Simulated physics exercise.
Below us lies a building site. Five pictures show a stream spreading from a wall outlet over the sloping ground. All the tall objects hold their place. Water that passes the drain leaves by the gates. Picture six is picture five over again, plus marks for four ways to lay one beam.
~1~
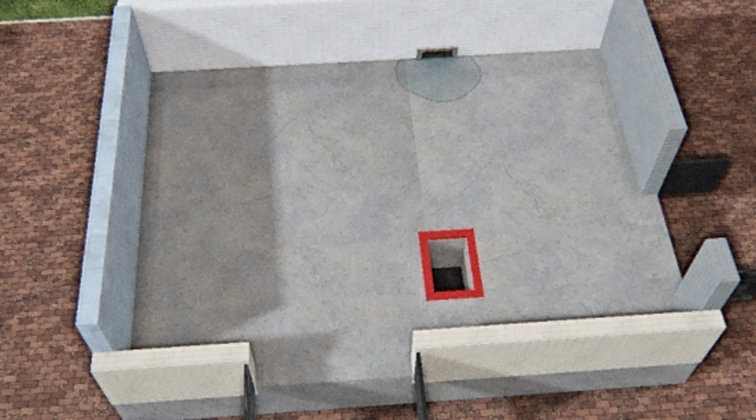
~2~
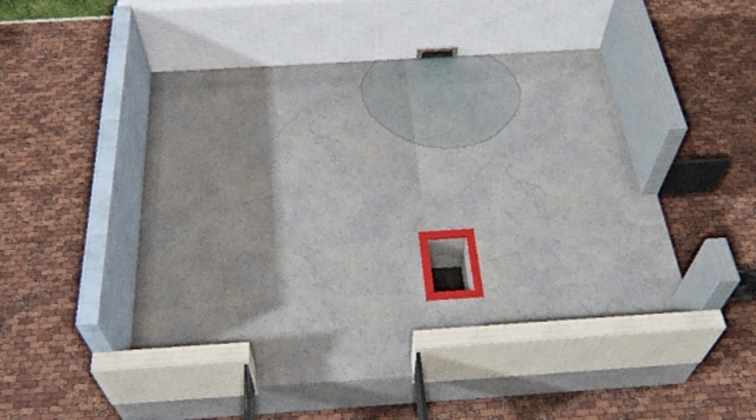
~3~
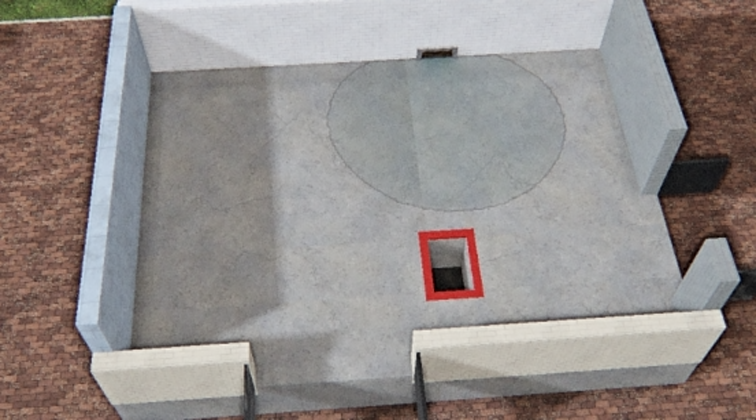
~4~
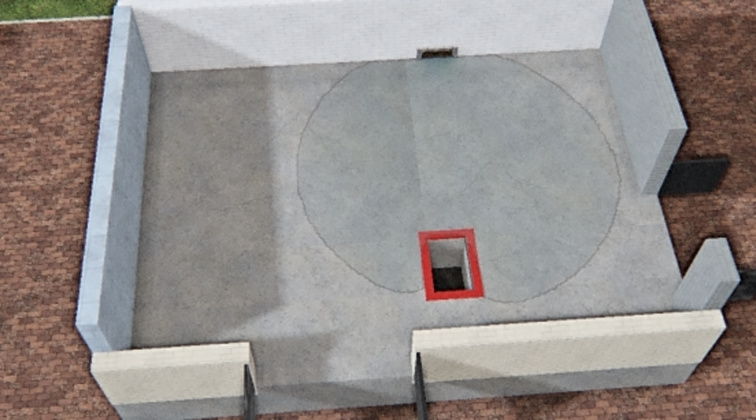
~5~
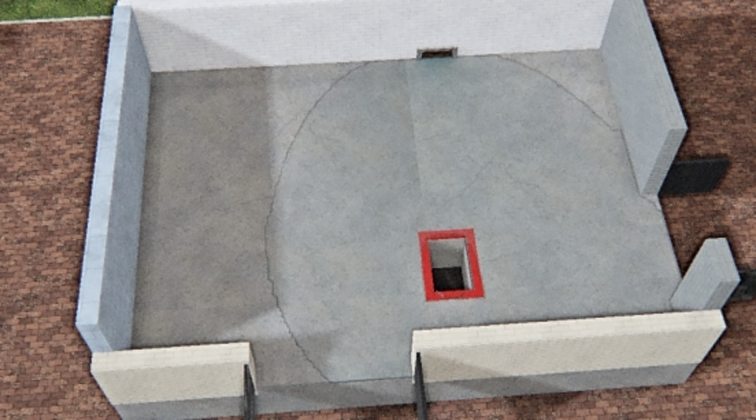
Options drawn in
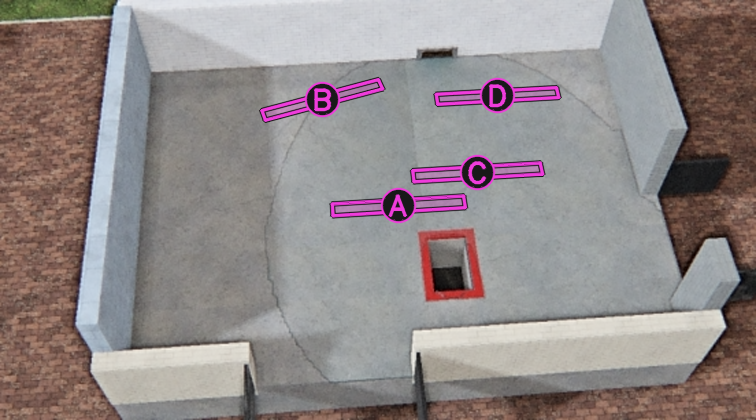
The clip shows a walled concrete yard from above as a shallow sheet of water spreads from a small opening at the back wall, reaching the red-framed drain, then surrounding it and extending to the front wall.
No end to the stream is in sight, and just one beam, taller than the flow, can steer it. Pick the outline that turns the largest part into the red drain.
I would pick place B.
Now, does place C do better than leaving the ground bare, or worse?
Place C is worse.
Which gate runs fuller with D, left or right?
The left gate.
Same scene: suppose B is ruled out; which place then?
D it is.
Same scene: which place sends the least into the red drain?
That is place A.
On the marked copy, A from (332, 209) to (464, 201); B from (263, 115) to (380, 84); C from (413, 176) to (541, 168); D from (436, 99) to (557, 92).
With A, about 10 % of the stream runs into the red drain, about 90 % out by the gates.
With B, about 32 % of the stream runs into the red drain, about 67 % out by the gates.
With C, about 15 % of the stream runs into the red drain, about 84 % out by the gates.
With D, about 25 % of the stream runs into the red drain, about 75 % out by the gates.
